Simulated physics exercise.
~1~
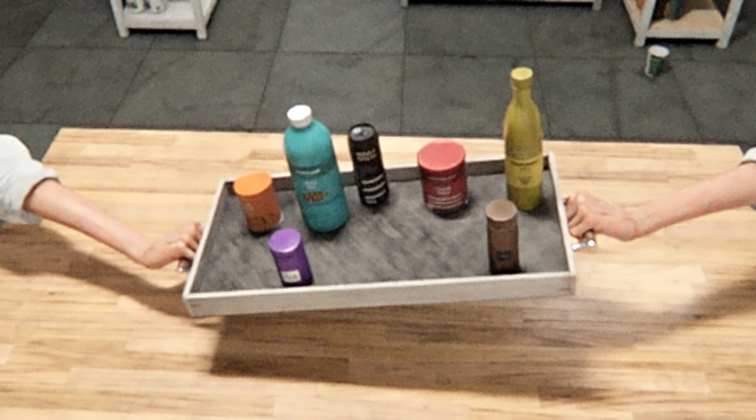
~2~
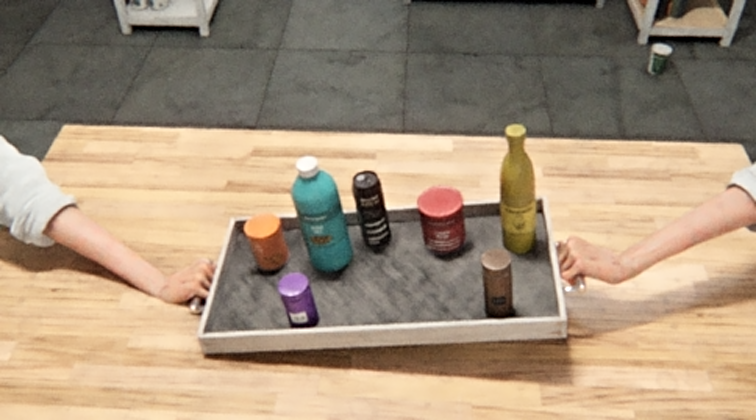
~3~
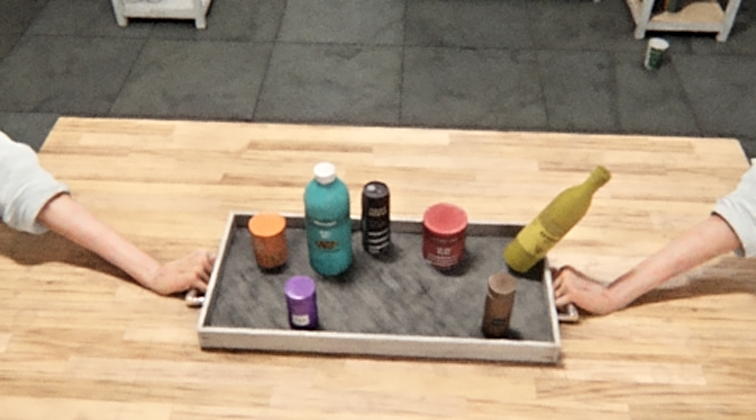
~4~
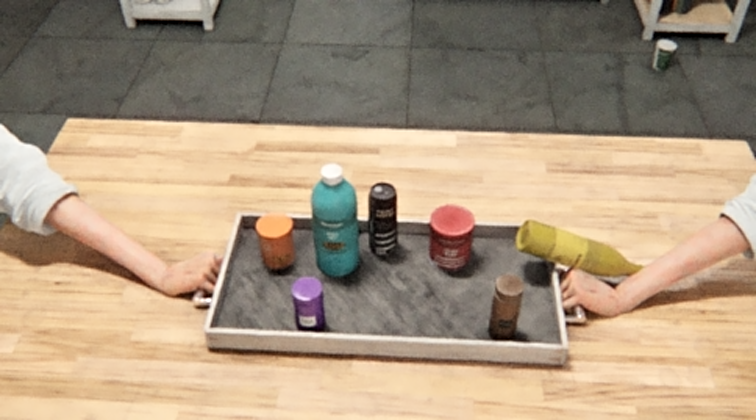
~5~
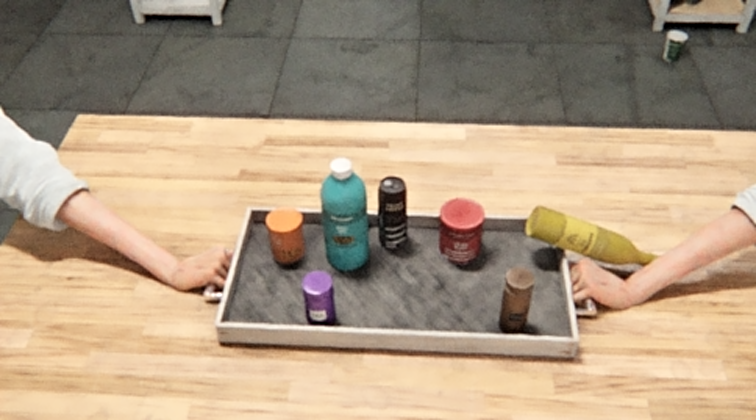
Tray of seven containers being lowered onto a wooden table by two hands, the yellow bottle toppling over the right edge.
